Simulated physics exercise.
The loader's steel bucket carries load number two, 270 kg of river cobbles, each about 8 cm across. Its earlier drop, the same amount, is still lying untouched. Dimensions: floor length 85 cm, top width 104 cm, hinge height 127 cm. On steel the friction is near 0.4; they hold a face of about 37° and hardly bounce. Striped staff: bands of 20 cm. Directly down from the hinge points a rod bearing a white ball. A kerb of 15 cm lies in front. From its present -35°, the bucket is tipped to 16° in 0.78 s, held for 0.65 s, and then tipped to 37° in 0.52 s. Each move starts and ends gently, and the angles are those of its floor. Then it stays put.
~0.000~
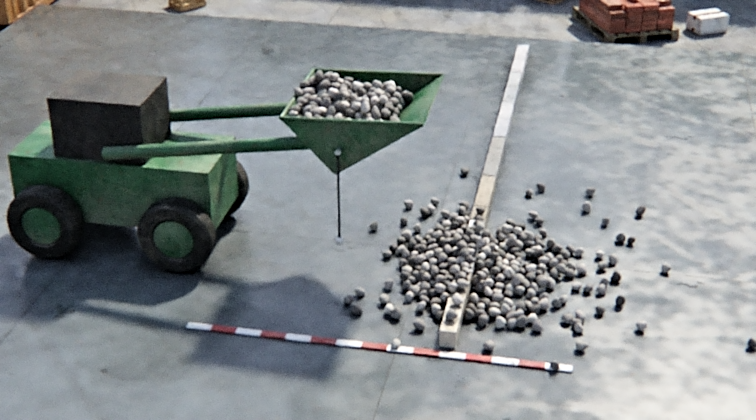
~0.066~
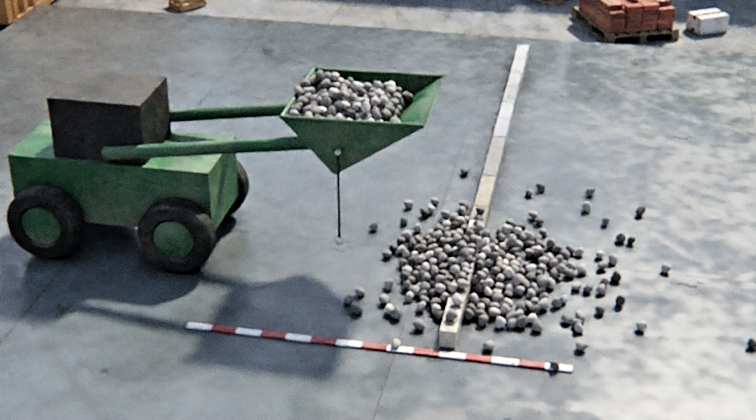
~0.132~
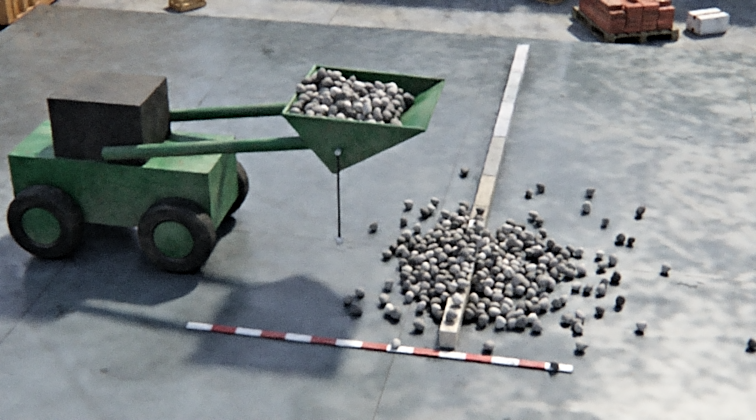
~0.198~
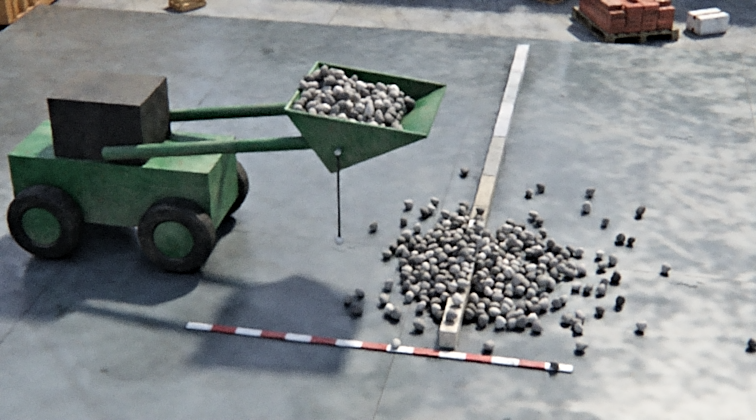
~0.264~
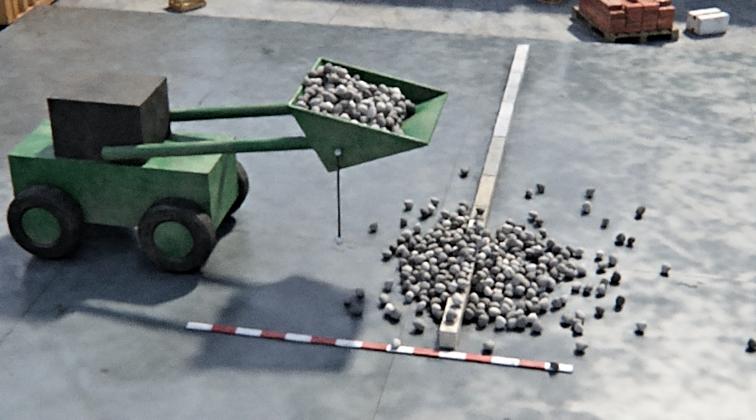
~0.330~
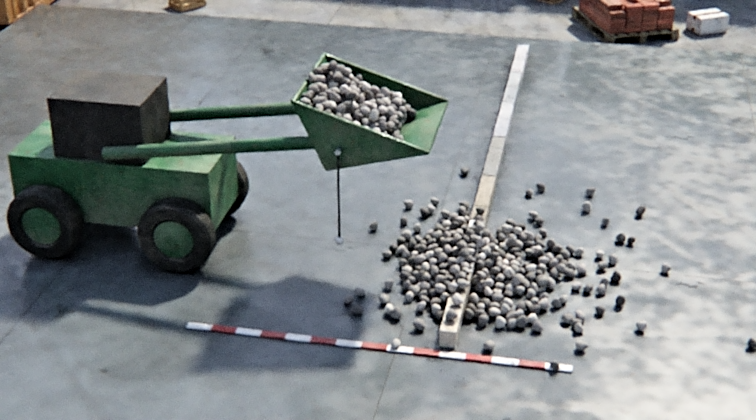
On a grey concrete floor outdoors or in an open yard, seen from above at an angle by a still camera, pallets and bricks sit along the far edge. A green loader with a dark cab stands at left, its raised bucket full of grey stones, near a scattered stone heap across a pale kerb and a red-and-white staff. The bucket slowly tilts forward, its right lip lowering slightly as the stones shift within.
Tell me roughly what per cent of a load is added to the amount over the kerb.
Roughly 34 per cent of a load is added.
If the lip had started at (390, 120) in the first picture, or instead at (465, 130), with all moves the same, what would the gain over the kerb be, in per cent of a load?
The first would add some 0 per cent and the second some 90 per cent.
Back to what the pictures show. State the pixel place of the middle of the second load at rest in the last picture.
Their centre rests close to (454, 255).
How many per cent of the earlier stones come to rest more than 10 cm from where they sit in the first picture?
Close to 5 per cent.
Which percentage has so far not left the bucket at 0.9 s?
I'd say about 100 per cent.
After 0.6 s the floor is at 8°; in per cent of one load, 100 in the bucket, 50 on this side of the kerb, 50 over the kerb; the foremost stones are at (660, 289).
After 0.9 s the floor is at 16°; in per cent of one load, 100 in the bucket, 50 on this side of the kerb, 50 over the kerb; the foremost stones are at (660, 289).
After 2.4 s the floor is at 37°; in per cent of one load, 1 in the bucket, 121 on this side of the kerb, 79 over the kerb; the foremost stones are at (660, 289).
After 5.0 s the floor is at 37°; in per cent of one load, 0 in the bucket, 116 on this side of the kerb, 85 over the kerb; the foremost stones are at (660, 289). Net gain over the kerb, 34.
